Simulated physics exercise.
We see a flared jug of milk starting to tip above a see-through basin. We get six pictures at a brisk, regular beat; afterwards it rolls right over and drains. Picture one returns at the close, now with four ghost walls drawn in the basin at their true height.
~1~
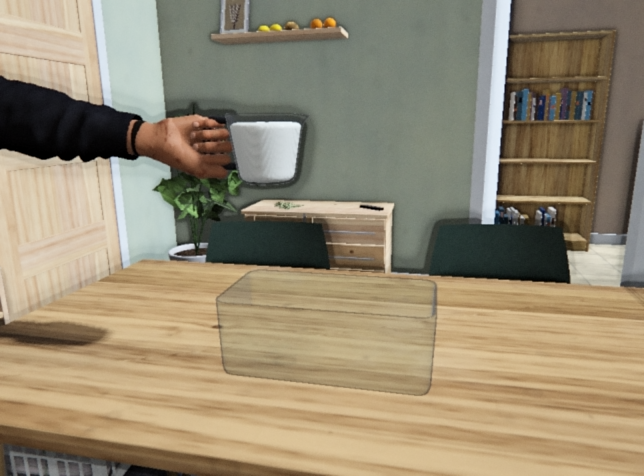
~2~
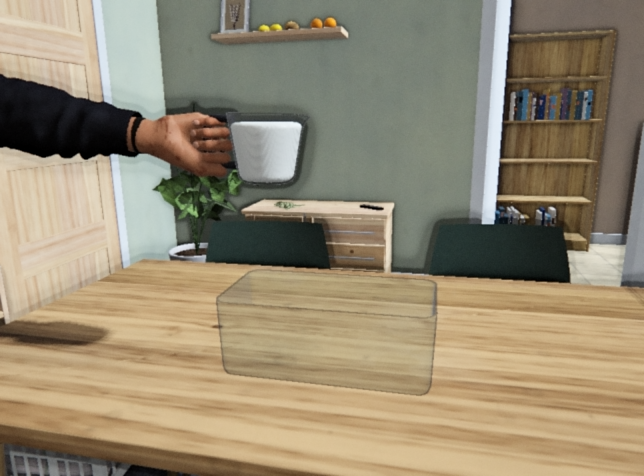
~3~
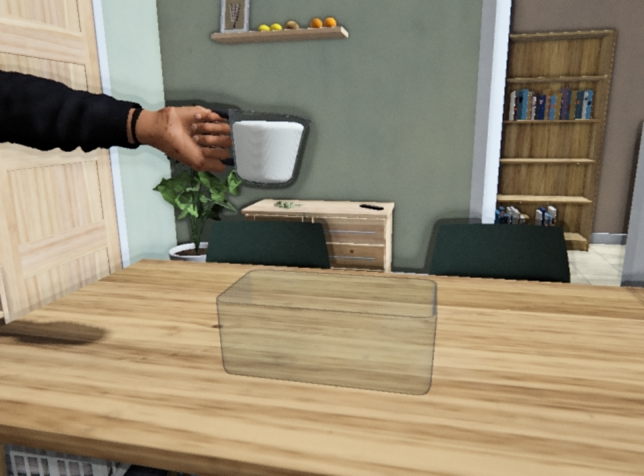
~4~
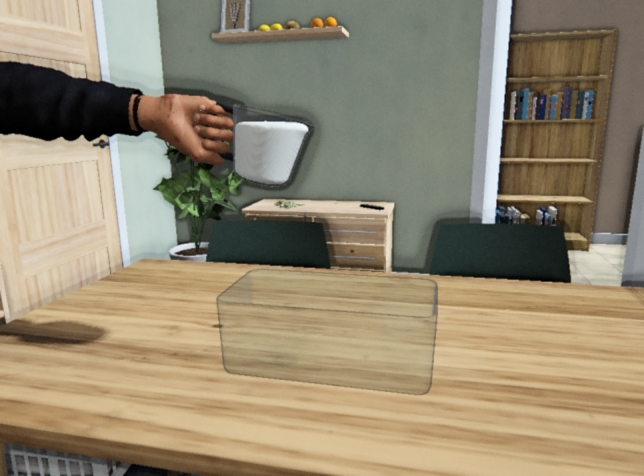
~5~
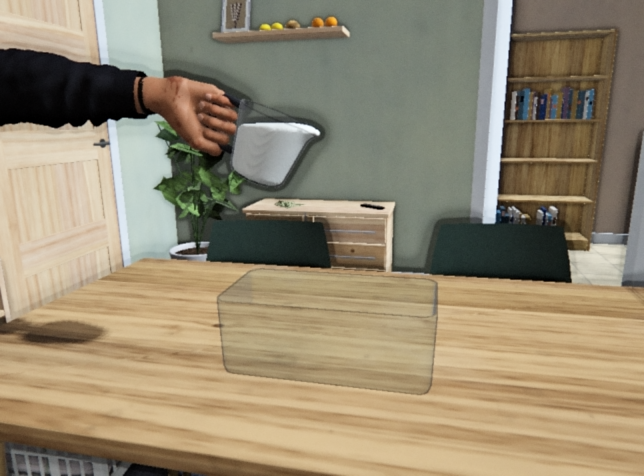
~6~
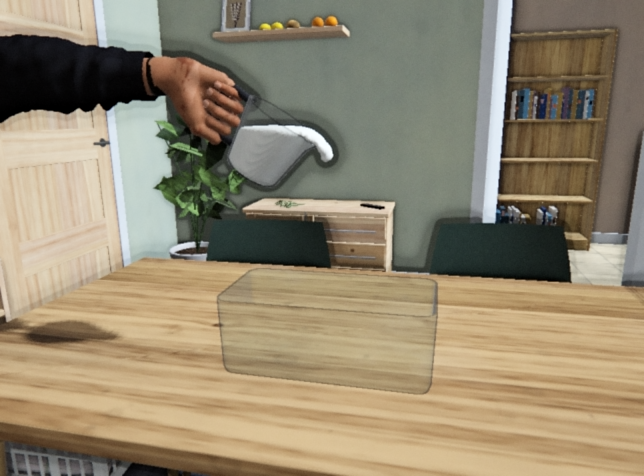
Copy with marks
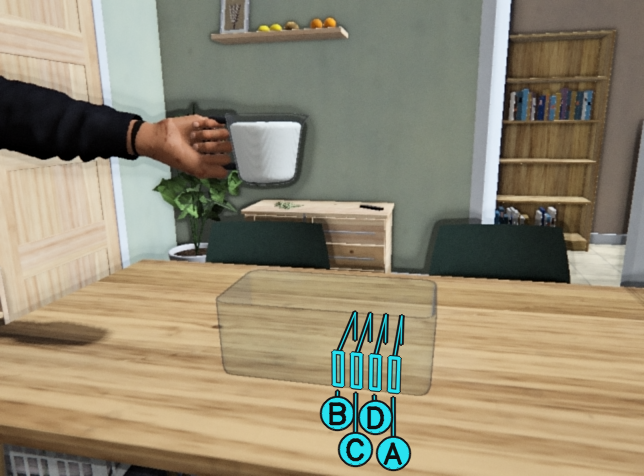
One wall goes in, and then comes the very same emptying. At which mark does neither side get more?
Choose C.
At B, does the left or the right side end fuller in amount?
The right side.
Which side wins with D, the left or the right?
More ends on the left.
On the marked copy, A at (393, 397); B at (337, 391); C at (355, 393); D at (374, 395).
With A, about 93 % ends left of the wall and 4 % right of it; 3 % is lost outside.
With B, about 20 % ends left of the wall and 78 % right of it.
With C, about 52 % ends left of the wall and 45 % right of it; 3 % is lost outside.
With D, about 86 % ends left of the wall and 9 % right of it; 4 % is lost outside.
